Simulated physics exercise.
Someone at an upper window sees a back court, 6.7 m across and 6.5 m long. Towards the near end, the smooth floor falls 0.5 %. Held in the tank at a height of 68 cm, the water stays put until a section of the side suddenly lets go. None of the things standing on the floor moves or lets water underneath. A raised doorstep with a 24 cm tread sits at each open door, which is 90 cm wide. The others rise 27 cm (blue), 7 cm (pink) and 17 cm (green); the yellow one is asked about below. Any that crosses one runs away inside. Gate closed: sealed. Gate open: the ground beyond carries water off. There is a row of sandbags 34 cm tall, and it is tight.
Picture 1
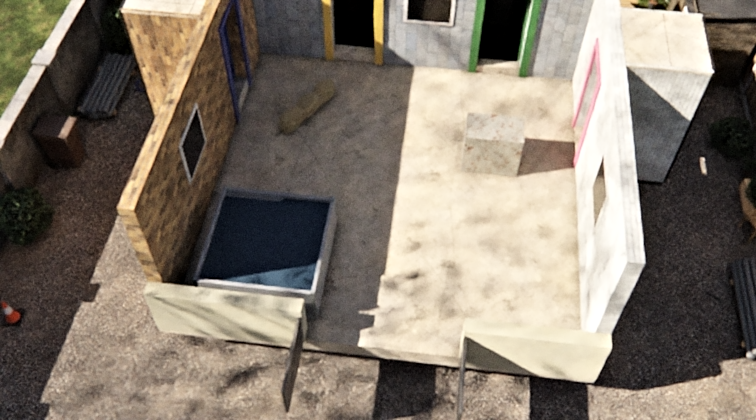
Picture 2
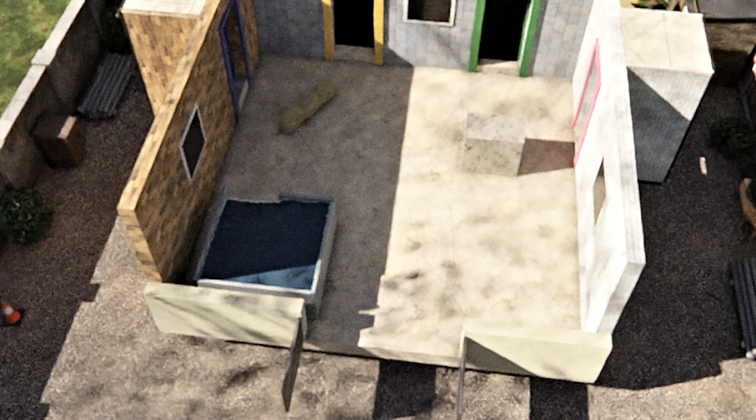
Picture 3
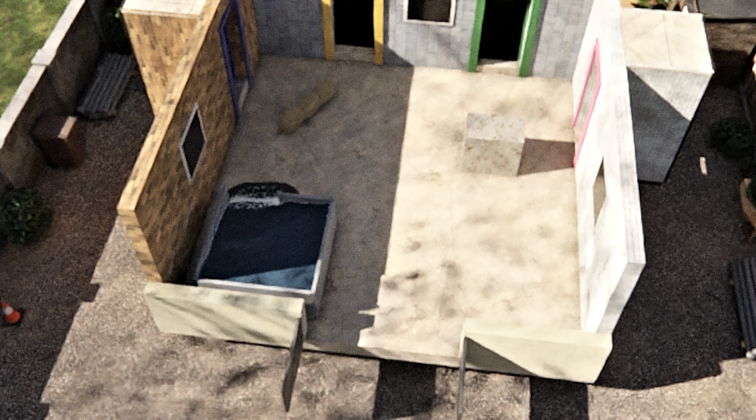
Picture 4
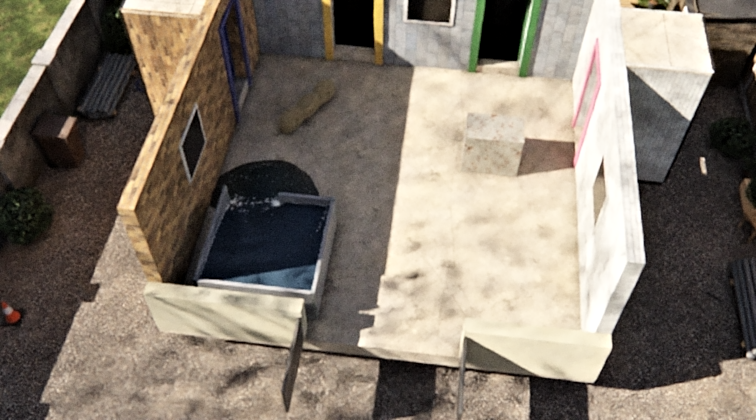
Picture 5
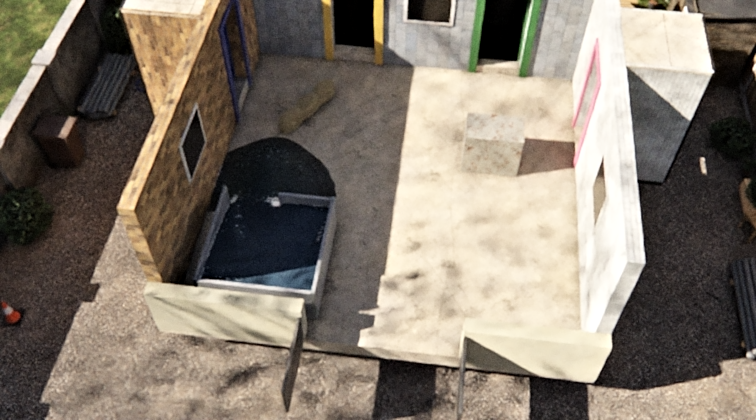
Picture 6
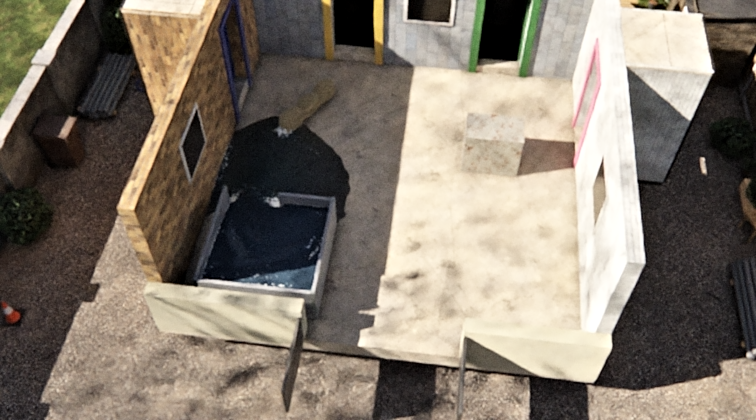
At first, a low tank of dark water sits still near the left wall of a walled court, seen from above. Then water breaks out over its far side and spreads across the floor in a dark, rounded patch, which widens and reaches the tan object lying beyond the tank.
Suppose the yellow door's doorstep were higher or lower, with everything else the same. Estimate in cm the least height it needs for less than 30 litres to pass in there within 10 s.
I would say 7.5 cm.
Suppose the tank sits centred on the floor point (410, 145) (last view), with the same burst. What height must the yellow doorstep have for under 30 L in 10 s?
In that case about 25 cm.
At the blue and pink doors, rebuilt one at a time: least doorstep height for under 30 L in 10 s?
You'd want about 10.0 centimetres at blue and about 11.0 centimetres at pink.
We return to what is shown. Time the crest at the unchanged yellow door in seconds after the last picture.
I'd guess close to 2.8 seconds.
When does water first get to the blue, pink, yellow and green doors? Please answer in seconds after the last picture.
Door blue: 0.2 seconds; door pink: 3.6 seconds; door yellow: 1.3 seconds; door green: 2.0 seconds.
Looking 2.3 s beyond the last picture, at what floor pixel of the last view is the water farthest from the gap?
Front tip: Approx. (520, 76) px.
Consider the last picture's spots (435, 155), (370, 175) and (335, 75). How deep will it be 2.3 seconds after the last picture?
The depths come to about 1, 1 and 15 cm.
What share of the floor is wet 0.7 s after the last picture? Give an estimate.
Approximately 20 %.
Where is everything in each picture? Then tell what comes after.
The first frame shows the tank at (267, 240) is whole and still, 68 cm deep; the yellow door at (353, 23) is dry.
In the second frame, the gap is on the far side, the front 0.3 m out at a hidden place; the back of the tank holds 68 cm.
In the third frame, the front is at (262, 186), 0.8 m from the gap on the far side; 0.8 m2 of floor is wet, 68 cm left at the back.
In the fourth frame, the gap is on the far side, the front 1.3 m out at (265, 164); the back of the tank holds 68 cm.
In the fifth frame, the front is at (272, 141), 1.9 m from the gap on the far side; 3.2 m2 of floor is wet, 65 cm left at the back.
In the sixth frame, water pours out on the far side and has run 2.4 m, to (272, 121); about 6 cm deep outside, 58 cm at the back; 2.2 m in a straight line remain to the yellow door at (353, 23).
Then, 0.7 s after the last picture water covers 20 % of the floor, deepest (38 cm) near (257, 214); it has not reached the yellow door.
Then, 2.3 s after the last picture water covers 40 % of the floor, deepest (31 cm) near (257, 64); 13 cm at the yellow door, 0 litres in over its 20 cm doorstep.
Then, 9.3 s after the last picture water covers 90 % of the floor, deepest (12 cm) near (581, 358); 6 cm at the yellow door, 0 litres in over its 20 cm doorstep.
At the yellow door as built, the water peaked near 14 cm, 2.7 s after the last picture.
Run again over the same 10 s with other heights there, 36 litres in over 7 cm, 15 litres over 9 cm. The limit of 30 litres is kept from about 7.5 cm up.
